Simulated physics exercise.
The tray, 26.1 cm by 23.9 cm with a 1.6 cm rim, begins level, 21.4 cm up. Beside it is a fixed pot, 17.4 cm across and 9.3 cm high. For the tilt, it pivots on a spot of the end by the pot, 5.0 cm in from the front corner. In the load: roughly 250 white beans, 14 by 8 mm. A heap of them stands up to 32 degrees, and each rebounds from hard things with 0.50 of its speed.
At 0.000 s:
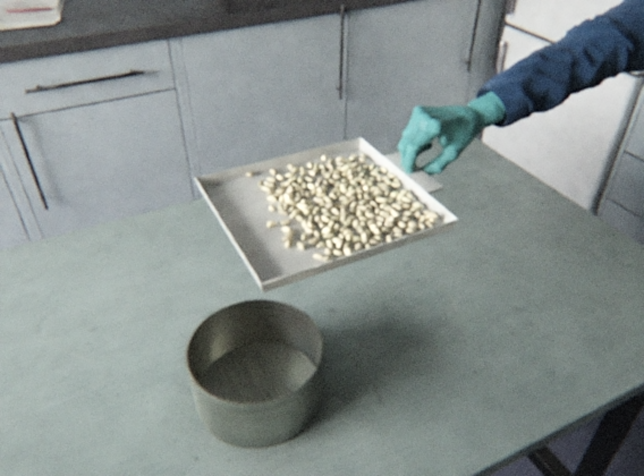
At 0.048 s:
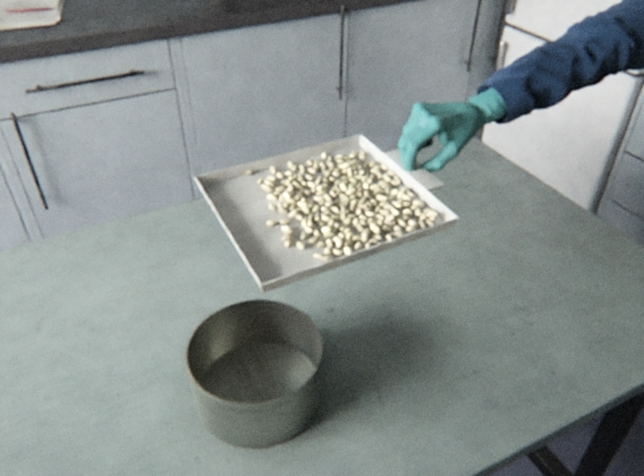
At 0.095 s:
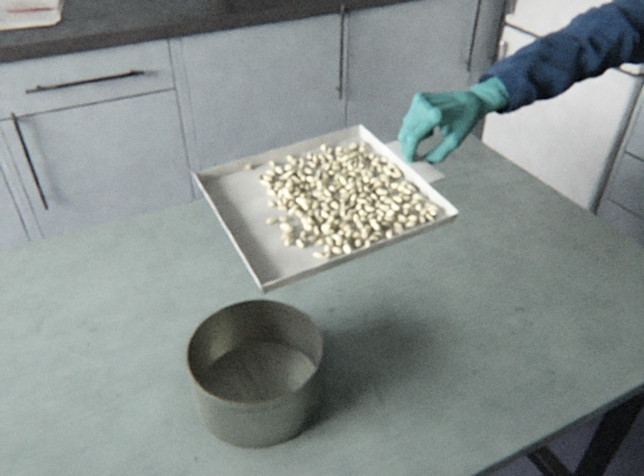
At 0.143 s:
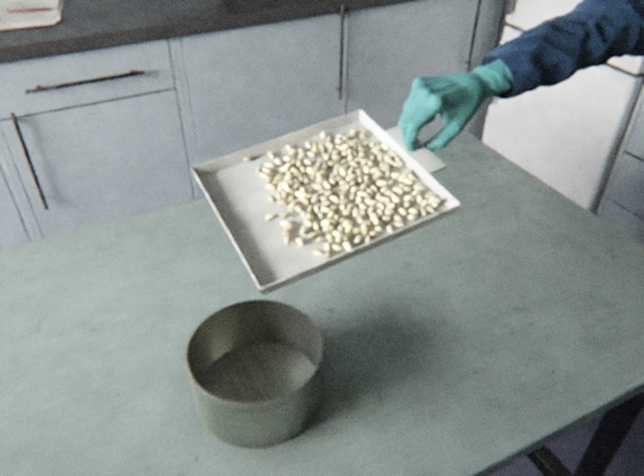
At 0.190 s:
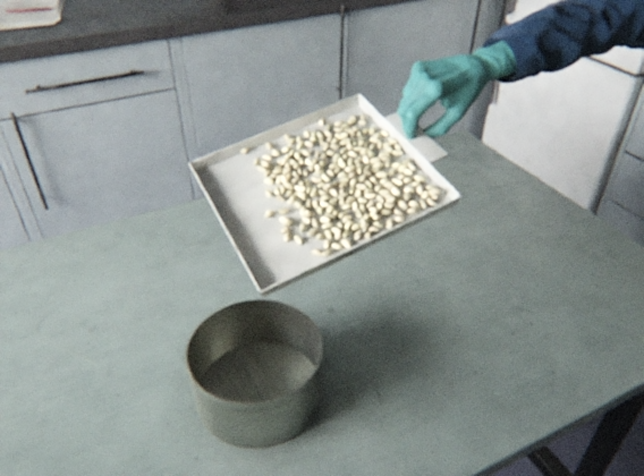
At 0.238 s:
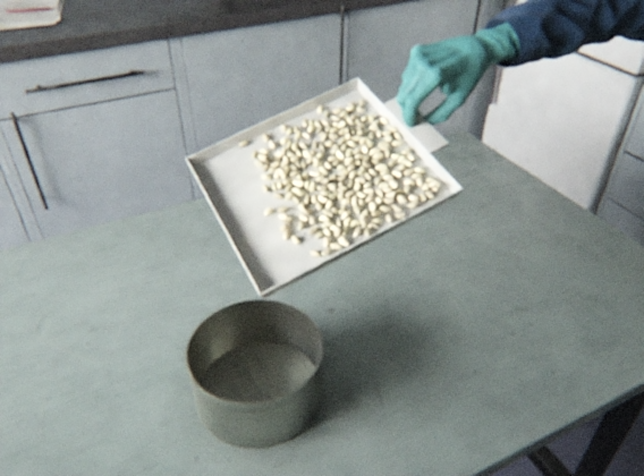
To begin with, a gloved hand holds a square white tray of white beans nearly level above a round metal pot on a table. The hand then raises the tray's far right side, tilting it steadily toward the near left, while the beans stay bunched on it and the pot stays still.
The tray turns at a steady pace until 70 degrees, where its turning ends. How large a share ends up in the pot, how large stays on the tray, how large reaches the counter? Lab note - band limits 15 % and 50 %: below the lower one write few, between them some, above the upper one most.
Pot = most; tray = few; counter = some.
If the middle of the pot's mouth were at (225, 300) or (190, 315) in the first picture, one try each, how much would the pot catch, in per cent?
About 0 and 0 per cent.
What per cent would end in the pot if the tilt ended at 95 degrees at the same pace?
75 %.
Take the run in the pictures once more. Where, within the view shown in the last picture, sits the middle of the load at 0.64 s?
Load centre: About (274, 252) px.
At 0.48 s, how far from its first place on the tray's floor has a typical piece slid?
Displacement on the tray: Roughly 4 cm.
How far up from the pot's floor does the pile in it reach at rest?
I'd say near 2.0 centimetres.
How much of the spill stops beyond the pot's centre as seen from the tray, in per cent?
About 90 %.
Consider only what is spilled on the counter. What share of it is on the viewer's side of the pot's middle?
I'd put it at around 90 per cent.
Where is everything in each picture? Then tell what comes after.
In the first frame, tray tilt 0 degrees, front corners at (263, 281) and (454, 218); middle of the pieces at (344, 198); pot at (255, 346).
In the second frame, tray tilt 1 degrees, front corners at (263, 281) and (454, 217); middle of the pieces at (344, 196).
In the third frame, tray tilt 4 degrees, front corners at (262, 283) and (455, 211), lowest corner left front; middle of the pieces at (344, 191).
In the fourth frame, tray tilt 9 degrees, front corners at (262, 285) and (456, 203), lowest corner left front; middle of the pieces at (344, 183).
In the fifth frame, tray tilt 14 degrees, front corners at (262, 288) and (457, 195), lowest corner left front; middle of the pieces at (343, 175).
In the sixth frame, tray tilt 19 degrees, front corners at (262, 290) and (458, 187), lowest corner left front; middle of the pieces at (342, 168); pot at (255, 346). Its pace works out near 105 degrees a second.
Then, at 0.48 s, tilt 45 degrees; the tray holds 100 %, the pot 0 %.
Then, at 0.64 s, tilt 62 degrees; the tray holds 95 %, the pot 0 %.
After 0.93 s, tilt 70 degrees; the tray holds 15 %, the pot 50 %.
By 2.3 s all is still; pot 65 %, tray 10 %, counter 30 %.
